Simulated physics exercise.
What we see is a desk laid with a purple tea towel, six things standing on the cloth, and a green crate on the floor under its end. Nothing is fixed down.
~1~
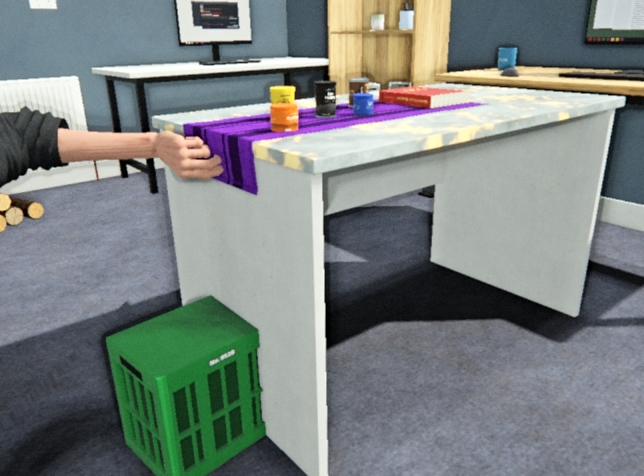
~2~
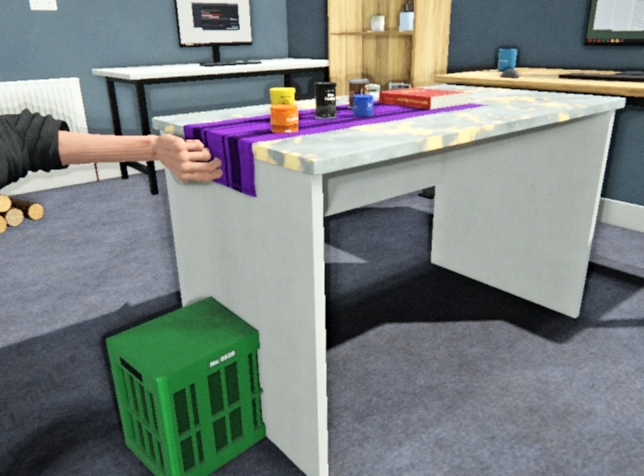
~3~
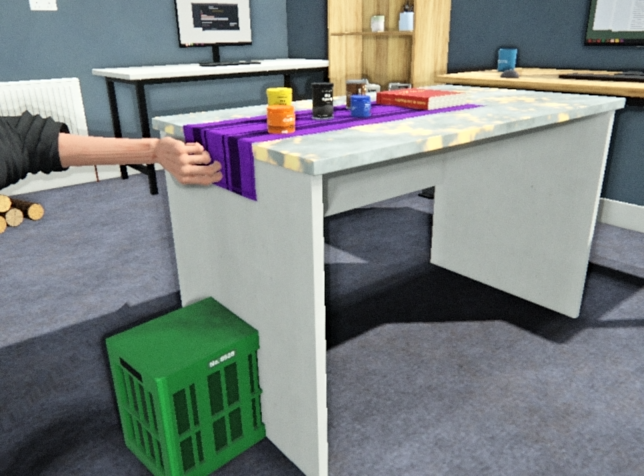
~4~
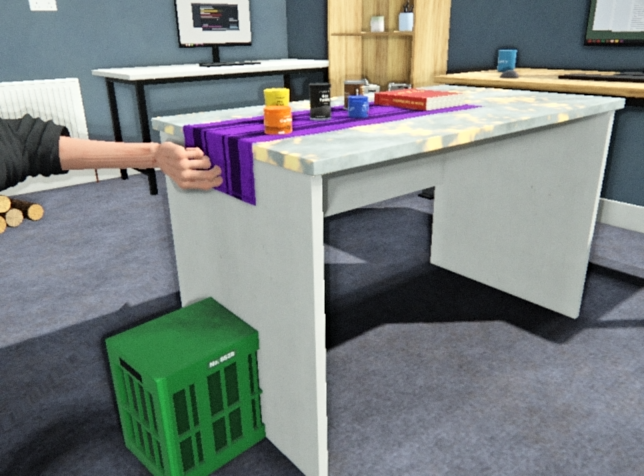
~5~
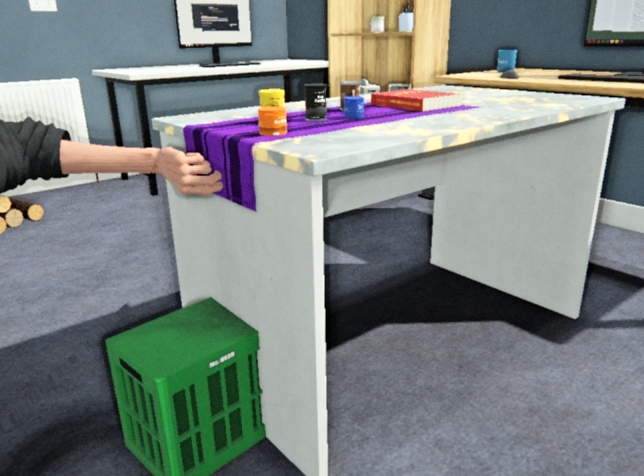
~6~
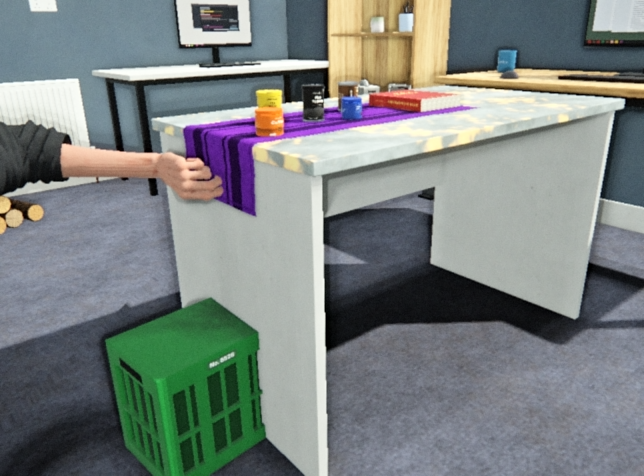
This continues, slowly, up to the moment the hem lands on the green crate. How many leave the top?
The desk loses three.
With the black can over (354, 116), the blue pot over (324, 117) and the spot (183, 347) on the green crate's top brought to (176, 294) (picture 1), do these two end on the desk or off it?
The black can holds on, the blue pot does not fall.
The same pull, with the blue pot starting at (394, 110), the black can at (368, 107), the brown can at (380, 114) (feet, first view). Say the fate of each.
The blue pot does not fall, the black can remains up, the brown can keeps its place on top.
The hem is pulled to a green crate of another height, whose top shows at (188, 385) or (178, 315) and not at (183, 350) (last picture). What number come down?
In that case 4 and 2.
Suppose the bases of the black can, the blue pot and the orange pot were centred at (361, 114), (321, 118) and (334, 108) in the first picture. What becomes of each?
The black can remains up, the blue pot drops off, the orange pot survives.
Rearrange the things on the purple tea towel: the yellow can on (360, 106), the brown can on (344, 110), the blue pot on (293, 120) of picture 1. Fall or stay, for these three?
The yellow can survives, the brown can keeps its place on top, the blue pot tumbles off.
Soon after, hem near (225, 288); orange pot and yellow can gone.
After that, hem on the crate; orange pot, yellow can and black can gone.
In the end, hem on the crate; orange pot, yellow can and black can gone. The count of fallen things is three.
